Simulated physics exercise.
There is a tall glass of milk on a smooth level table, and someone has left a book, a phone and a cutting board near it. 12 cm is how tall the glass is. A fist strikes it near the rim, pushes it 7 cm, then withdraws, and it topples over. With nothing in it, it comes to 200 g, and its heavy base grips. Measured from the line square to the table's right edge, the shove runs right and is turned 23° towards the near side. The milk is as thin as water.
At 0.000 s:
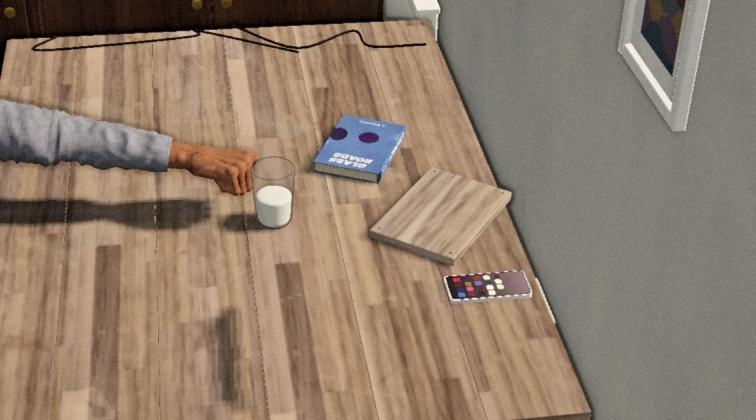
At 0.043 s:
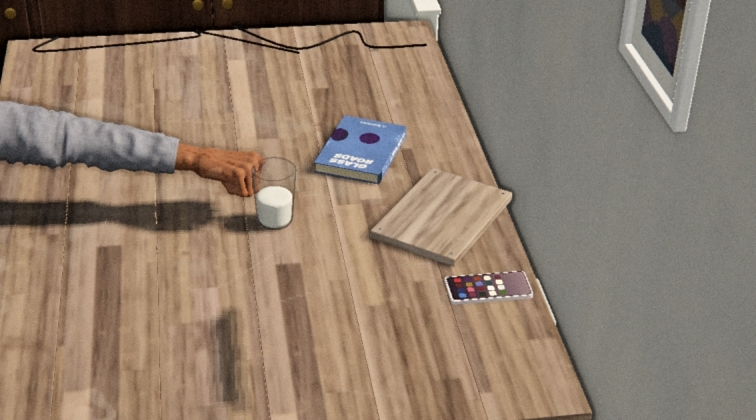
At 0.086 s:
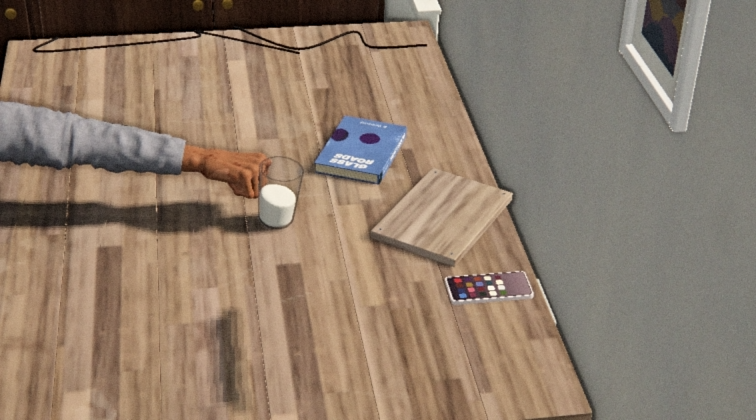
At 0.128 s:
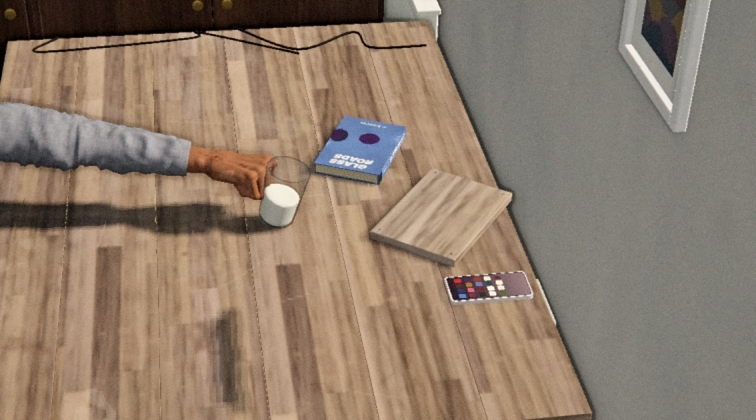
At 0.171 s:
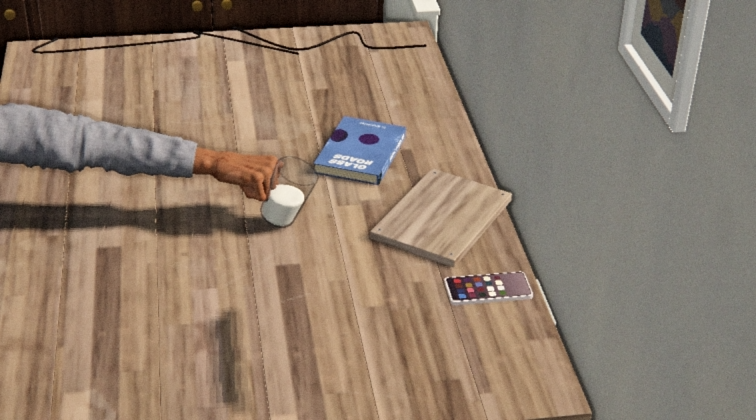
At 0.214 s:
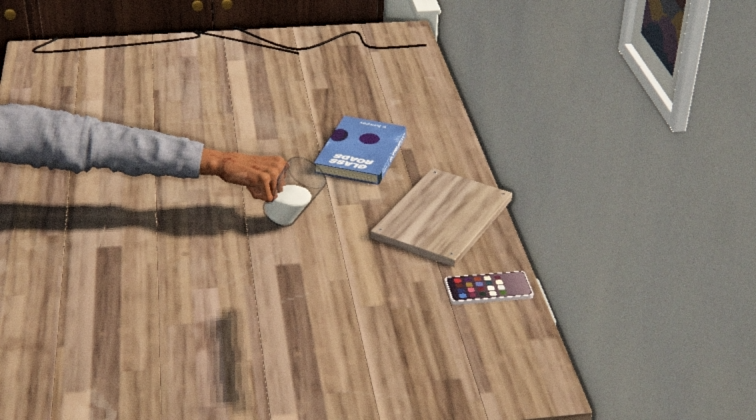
A fist pushes the top of a glass of milk, tilting it to the right.
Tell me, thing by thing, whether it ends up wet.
The book gets wet, the phone gets wet, the cutting board gets wet.
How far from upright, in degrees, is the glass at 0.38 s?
It's tilted some 66° from upright.
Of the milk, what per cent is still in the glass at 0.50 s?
About 84 %.
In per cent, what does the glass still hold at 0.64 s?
Estimate: Around 40 in a hundred.
Then, 0.38 s in, the tilt is 67° and 100 per cent is in the glass, 0 has run off the table; wet so far, nothing.
Then, 0.50 s in, the tilt is 86° and 84 per cent is in the glass, 0 has run off the table; wet so far, cutting board.
Then, 0.64 s in, the tilt is 86° and 40 per cent is in the glass, 0 has run off the table; wet so far, cutting board.
Then, 0.88 s in, the tilt is 86° and 20 per cent is in the glass, 0 has run off the table; wet so far, book, phone, cutting board.
Finally, 7 per cent is in the glass, 4 has run off the table; wet so far, book, phone, cutting board.
